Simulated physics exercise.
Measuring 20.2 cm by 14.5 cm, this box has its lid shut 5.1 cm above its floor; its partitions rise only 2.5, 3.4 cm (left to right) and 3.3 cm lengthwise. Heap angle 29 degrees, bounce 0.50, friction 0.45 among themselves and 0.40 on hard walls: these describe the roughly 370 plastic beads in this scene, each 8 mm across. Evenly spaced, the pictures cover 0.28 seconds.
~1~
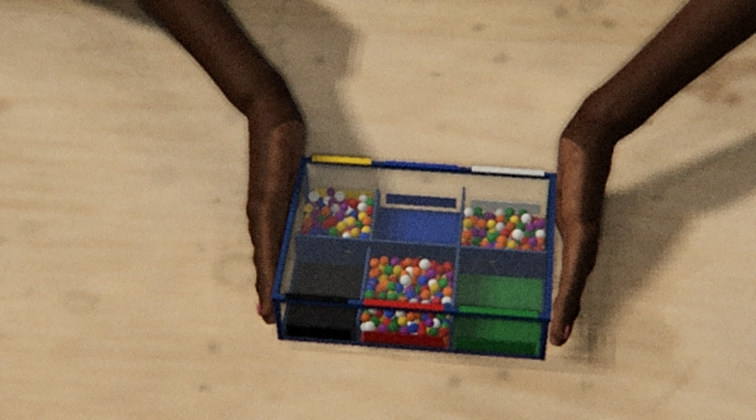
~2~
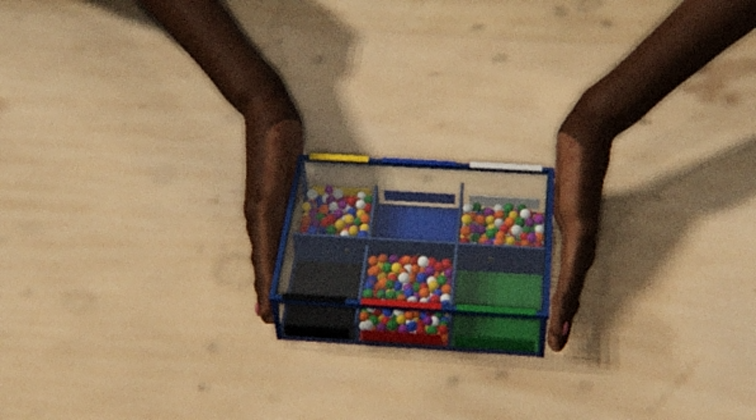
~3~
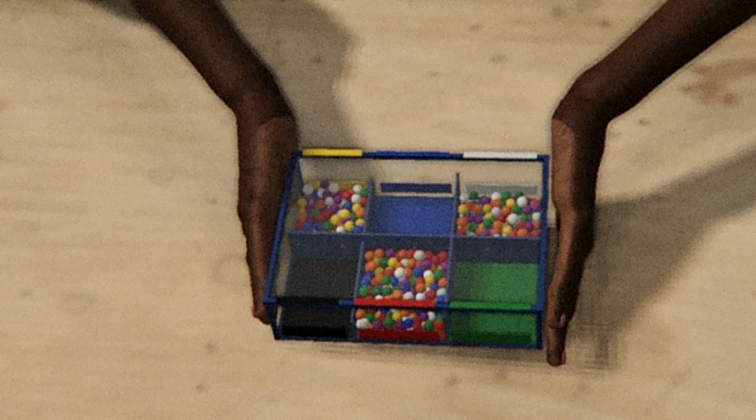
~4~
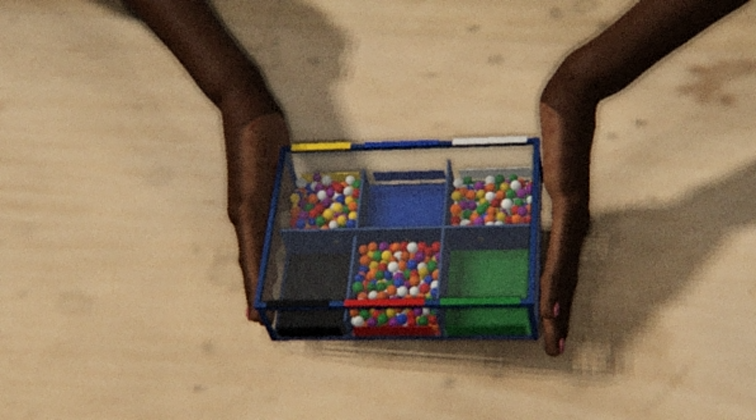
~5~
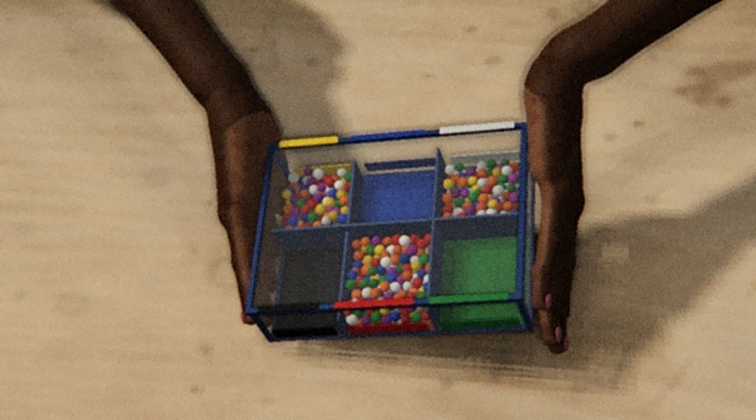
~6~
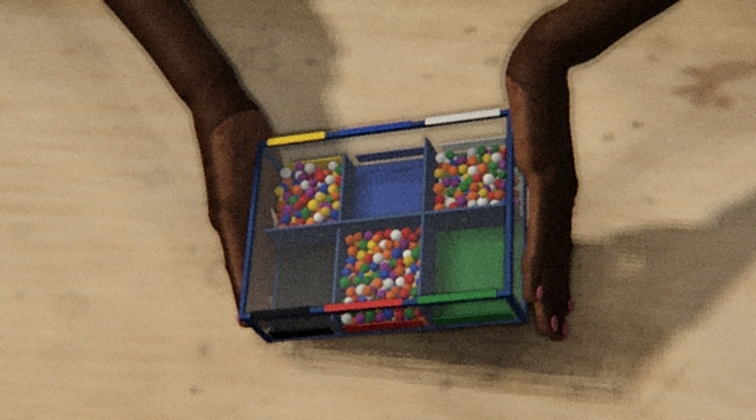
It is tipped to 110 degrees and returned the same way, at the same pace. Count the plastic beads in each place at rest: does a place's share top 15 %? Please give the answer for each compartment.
Red compartment: Tops it, blue compartment: Does not, green compartment: Does not, yellow compartment: Tops it, white compartment: Does not, black compartment: Tops it.
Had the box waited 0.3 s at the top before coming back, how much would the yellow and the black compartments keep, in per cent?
Yellow 25; black 50.
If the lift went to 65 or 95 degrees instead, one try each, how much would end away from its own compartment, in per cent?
Try one gives around 15 %, try two around 50 %.
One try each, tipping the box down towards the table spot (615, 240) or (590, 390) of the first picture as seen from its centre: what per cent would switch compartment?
Near 55 and 45 per cent, in that order.
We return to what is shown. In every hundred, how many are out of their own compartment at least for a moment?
Estimate: Near 50 %.
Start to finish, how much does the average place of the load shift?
Net shift: Approx. 5.0 cm.
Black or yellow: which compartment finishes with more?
Black.
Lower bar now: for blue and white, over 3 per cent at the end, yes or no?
Note - blue negative, white affirmative.
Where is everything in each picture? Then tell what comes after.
The first frame shows box tilt 0 degrees, front corners at (278, 296) and (546, 316); red 40 %, yellow 35 %, white 25 %.
The second frame shows box tilt 1 degrees, front corners at (275, 297) and (544, 314).
The third frame shows box tilt 6 degrees, front corners at (269, 300) and (538, 308), lowest corner left front.
The fourth frame shows box tilt 12 degrees, front corners at (260, 304) and (529, 301), lowest corner left front.
The fifth frame shows box tilt 18 degrees, front corners at (252, 310) and (517, 295), lowest corner left front.
The sixth frame shows box tilt 24 degrees, front corners at (245, 315) and (506, 292), lowest corner left front; red 40 %, yellow 35 %, white 25 %.
Then, 0.88 s after the last picture, tilt 109 degrees; red 30 %, green 5 %, yellow 25 %, white 15 %, black 25 %.
Then, 1.46 s after the last picture, tilt 47 degrees; red 25 %, yellow 25 %, white 10 %, black 40 %.
Then, 2.10 s after the last picture, tilt 0 degrees; red 25 %, yellow 25 %, white 10 %, black 40 %.
In the end, red 25 %, blue 0 %, green 0 %, yellow 25 %, white 10 %, black 40 %.
